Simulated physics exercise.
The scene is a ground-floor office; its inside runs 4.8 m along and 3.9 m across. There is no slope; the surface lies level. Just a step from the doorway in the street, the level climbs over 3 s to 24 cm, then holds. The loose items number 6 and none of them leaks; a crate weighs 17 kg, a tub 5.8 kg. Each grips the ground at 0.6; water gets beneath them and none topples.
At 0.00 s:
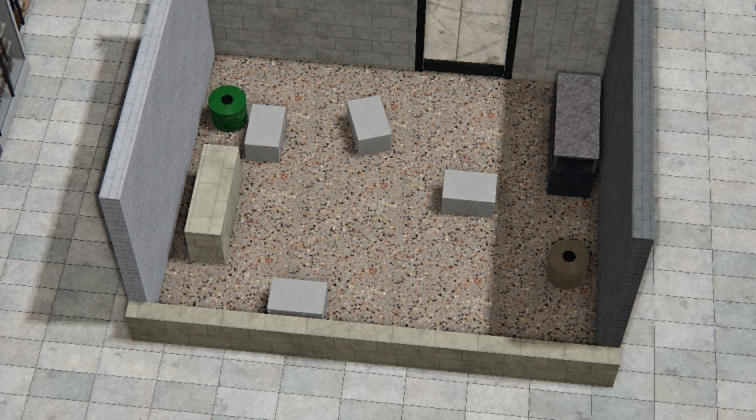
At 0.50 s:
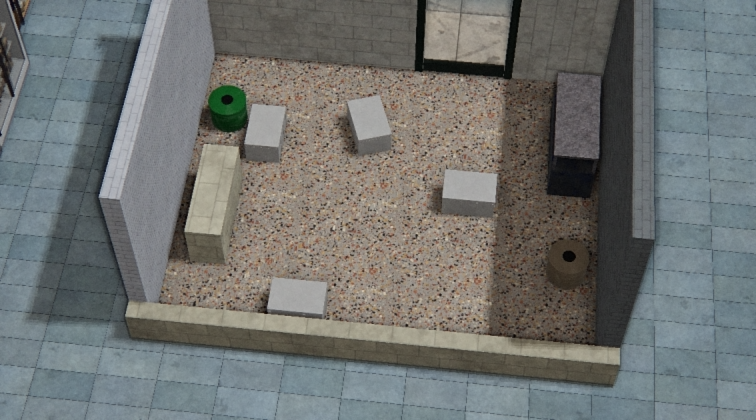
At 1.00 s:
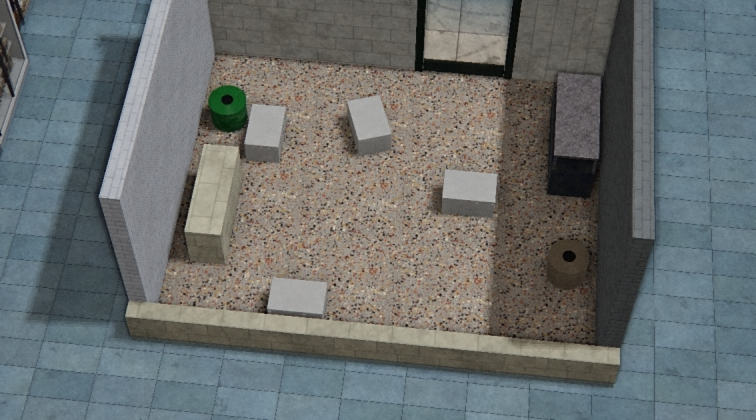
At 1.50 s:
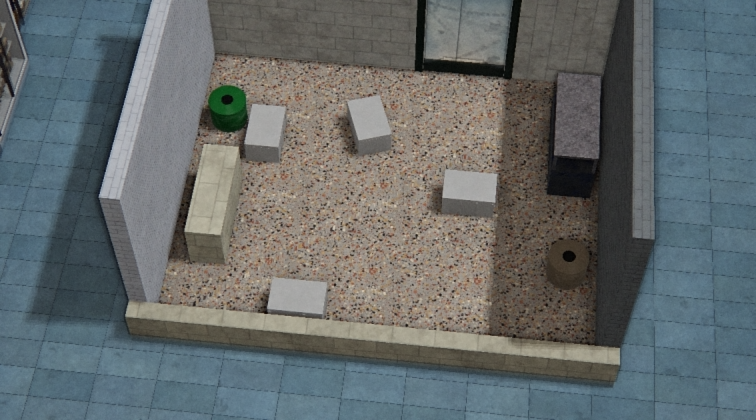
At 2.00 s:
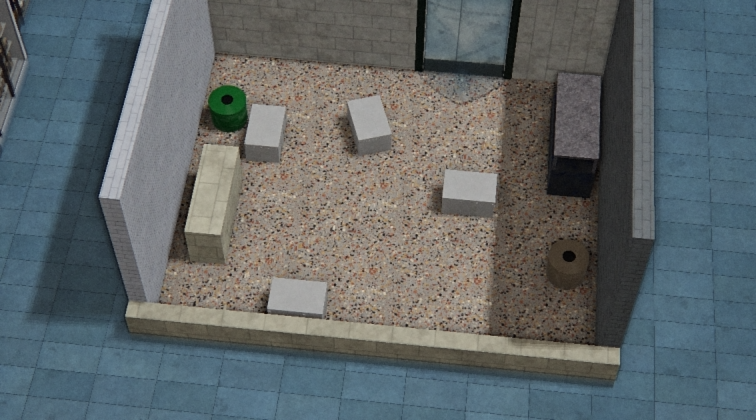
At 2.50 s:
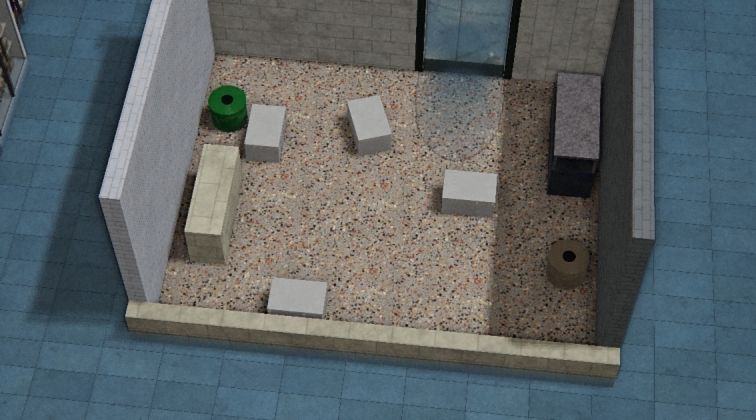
The paving around a small walled room turned from pale grey to blue as water covered it, then a little water came in at the doorway and spread over the speckled floor, moving nothing.
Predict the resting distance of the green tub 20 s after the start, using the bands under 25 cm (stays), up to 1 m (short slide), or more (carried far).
It is displaced greatly.
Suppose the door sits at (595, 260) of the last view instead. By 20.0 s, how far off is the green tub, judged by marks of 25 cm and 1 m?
Then the green tub travels far.
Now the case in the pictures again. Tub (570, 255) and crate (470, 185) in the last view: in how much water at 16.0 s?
Roughly 13 and 12 cm.
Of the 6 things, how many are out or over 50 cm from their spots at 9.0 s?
The number comes to 3.
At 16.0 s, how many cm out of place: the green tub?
I'd guess some 150 cm by then.
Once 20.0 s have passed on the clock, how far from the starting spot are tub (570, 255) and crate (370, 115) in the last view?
First 400 cm, then 250 cm.
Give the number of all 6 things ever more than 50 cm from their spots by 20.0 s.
By my count, 6.
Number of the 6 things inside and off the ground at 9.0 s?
Tally: 3 of them.
After 4.0 s the green tub is near (227, 100), 0.0 m from its start, aground; 0 afloat.
After 9.0 s the green tub is near (227, 100), 0.0 m from its start, aground; 3 afloat.
After 16.0 s the green tub is near (369, 71), 1.7 m from its start, afloat; 6 afloat.
After 20.0 s the green tub is near (329, 216), 2.1 m from its start, afloat; 6 afloat.
